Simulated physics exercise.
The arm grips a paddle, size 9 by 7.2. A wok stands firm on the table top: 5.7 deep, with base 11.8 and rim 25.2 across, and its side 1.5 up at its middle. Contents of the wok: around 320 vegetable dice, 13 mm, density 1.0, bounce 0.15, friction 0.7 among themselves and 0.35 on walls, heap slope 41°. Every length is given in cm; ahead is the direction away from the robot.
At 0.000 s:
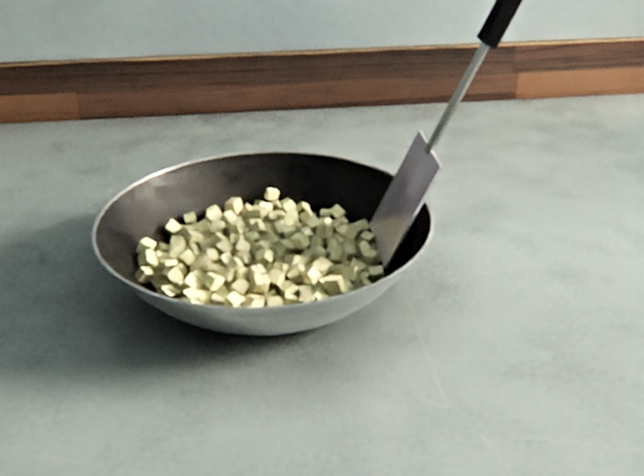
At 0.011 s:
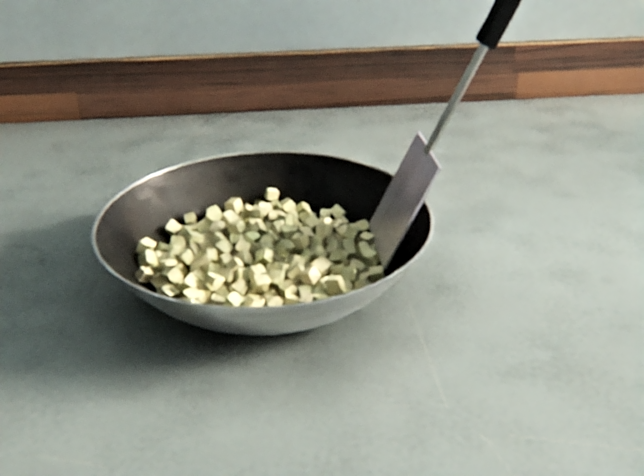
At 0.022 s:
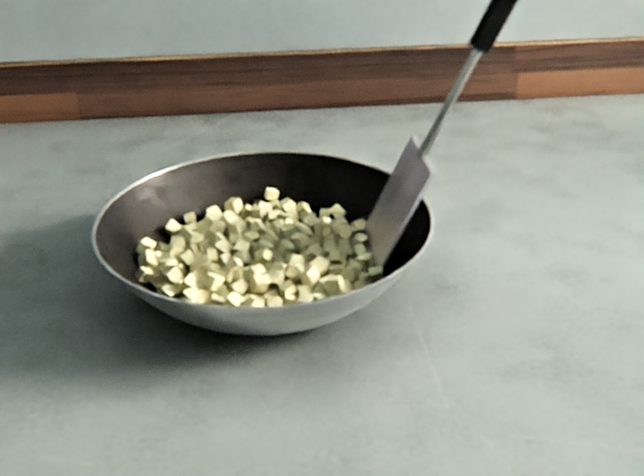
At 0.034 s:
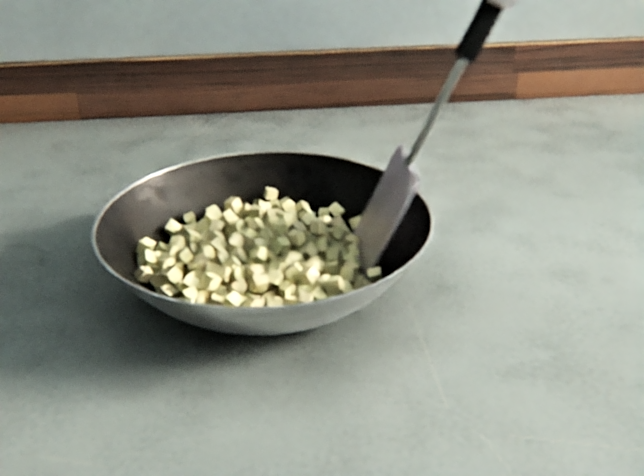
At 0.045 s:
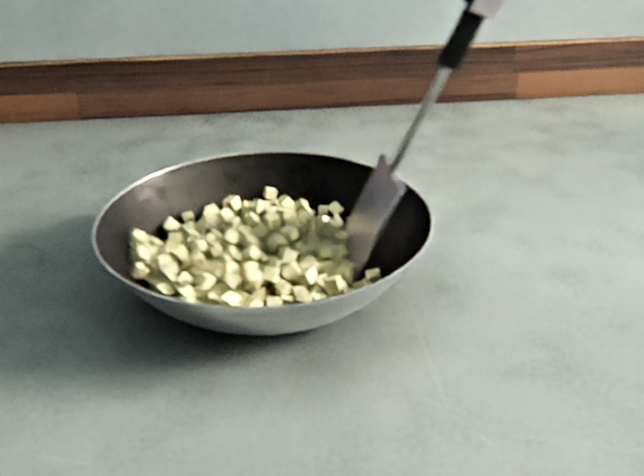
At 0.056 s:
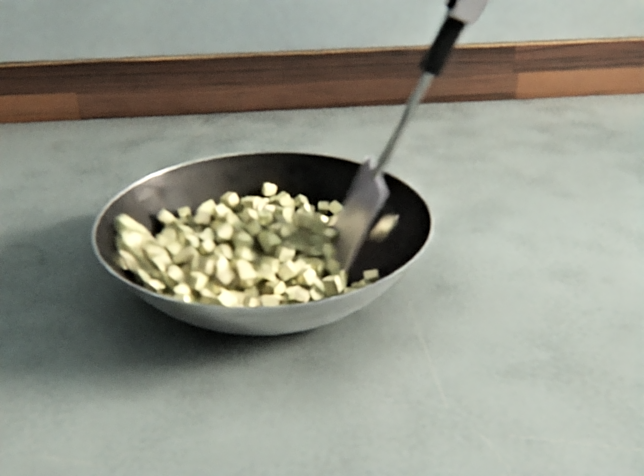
On a grey-green table top, a dark-lined wok holds a heap of pale vegetable dice, with a black-handled metal paddle resting still at its right side. The paddle then moves left into the heap, pushing the dice toward the left wall, and a few pieces shift behind it on the right.
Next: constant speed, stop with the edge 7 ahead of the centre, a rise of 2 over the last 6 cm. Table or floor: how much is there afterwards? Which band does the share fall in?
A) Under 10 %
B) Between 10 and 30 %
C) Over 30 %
The answer is C.
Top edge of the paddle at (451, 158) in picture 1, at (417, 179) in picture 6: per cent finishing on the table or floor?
Some 25 per cent.
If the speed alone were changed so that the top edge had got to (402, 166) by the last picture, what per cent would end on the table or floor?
Share: Roughly 25 %.
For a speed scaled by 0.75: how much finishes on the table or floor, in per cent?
I'd put it at about 35 per cent.
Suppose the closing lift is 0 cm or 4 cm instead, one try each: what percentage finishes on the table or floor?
Estimates, in order: 35 % then 30 %.
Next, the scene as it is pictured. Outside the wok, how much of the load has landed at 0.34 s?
Fraction noted: Close to 20 per cent.
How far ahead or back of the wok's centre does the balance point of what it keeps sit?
I'd say close to 3.0 cm toward the front.
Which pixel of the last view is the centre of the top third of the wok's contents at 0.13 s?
Centre: Roughly (151, 237) in the last picture.
After 0.09 s, sloping 65°, highest piece 12 above the table; 320 in the wok, 5 on the blade or in flight.
After 0.13 s, sloping 65°, highest piece 19 above the table; 309 in the wok, 16 on the blade or in flight.
After 0.34 s, sloping 65°, highest piece 34 above the table; 195 in the wok, 65 on the table or floor, 65 on the blade or in flight.
After 1.39 s, sloping 65°, highest piece 5 above the table; 195 in the wok, 130 on the table or floor.
At rest, 195 in the wok, 130 on the table or floor. That is 40 % on the table or floor.
